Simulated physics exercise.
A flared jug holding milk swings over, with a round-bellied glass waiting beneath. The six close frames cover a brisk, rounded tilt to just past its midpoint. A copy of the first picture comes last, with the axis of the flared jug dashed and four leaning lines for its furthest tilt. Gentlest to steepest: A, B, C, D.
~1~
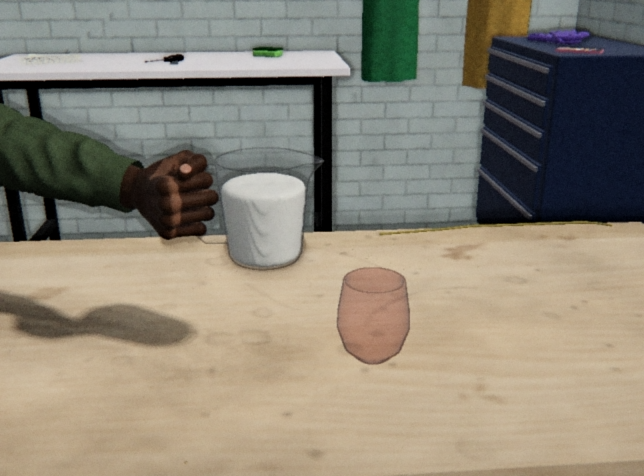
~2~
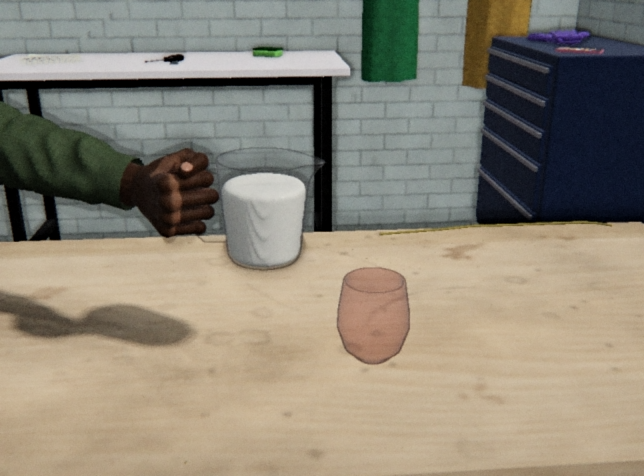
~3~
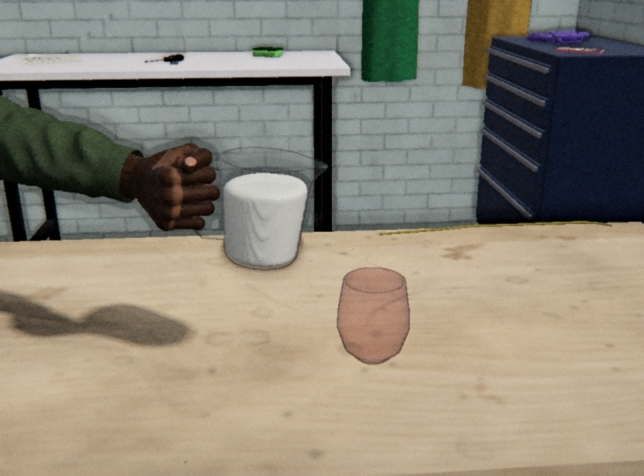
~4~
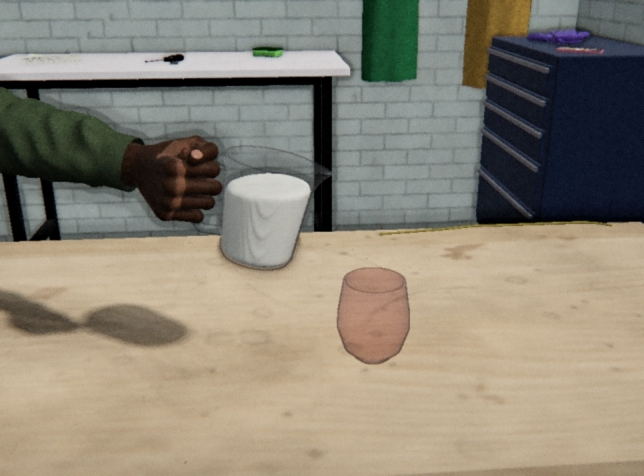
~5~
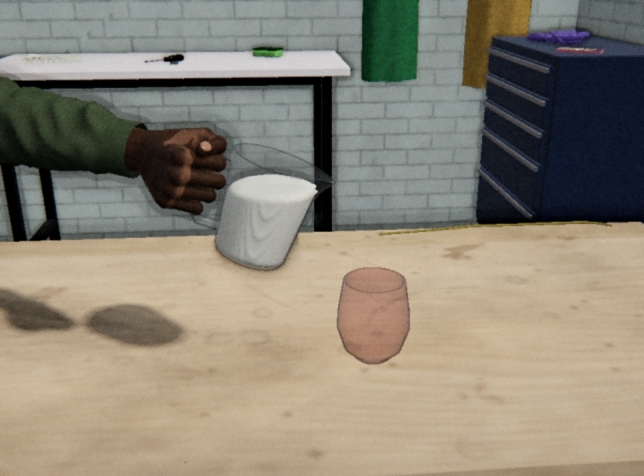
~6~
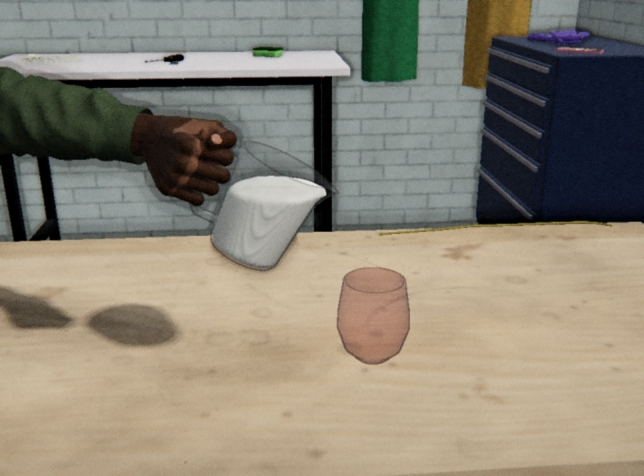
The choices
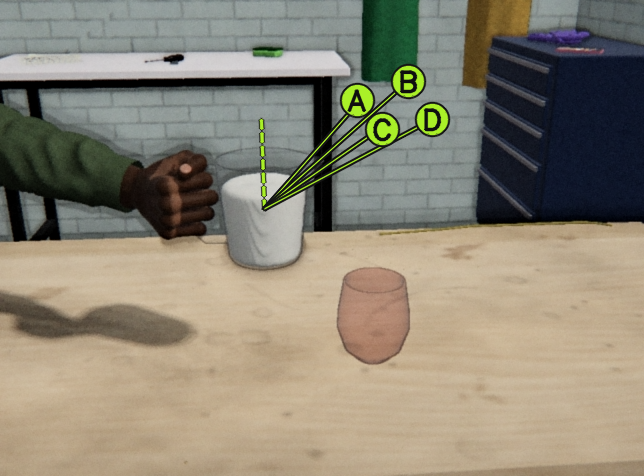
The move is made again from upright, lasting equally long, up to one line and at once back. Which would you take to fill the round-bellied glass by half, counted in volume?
D.
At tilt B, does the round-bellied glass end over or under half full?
Under half.
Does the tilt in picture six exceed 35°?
No.
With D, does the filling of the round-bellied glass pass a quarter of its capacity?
Yes.
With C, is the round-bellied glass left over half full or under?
Under.
On the marked copy, A at (347, 114); B at (395, 92); C at (367, 137); D at (417, 127).
Choosing A, the round-bellied glass ends with about 13 % of what it can hold.
Choosing B, the round-bellied glass ends with about 22 % of what it can hold.
Choosing C, the round-bellied glass ends with about 34 % of what it can hold.
Choosing D, the round-bellied glass ends with about 48 % of what it can hold.
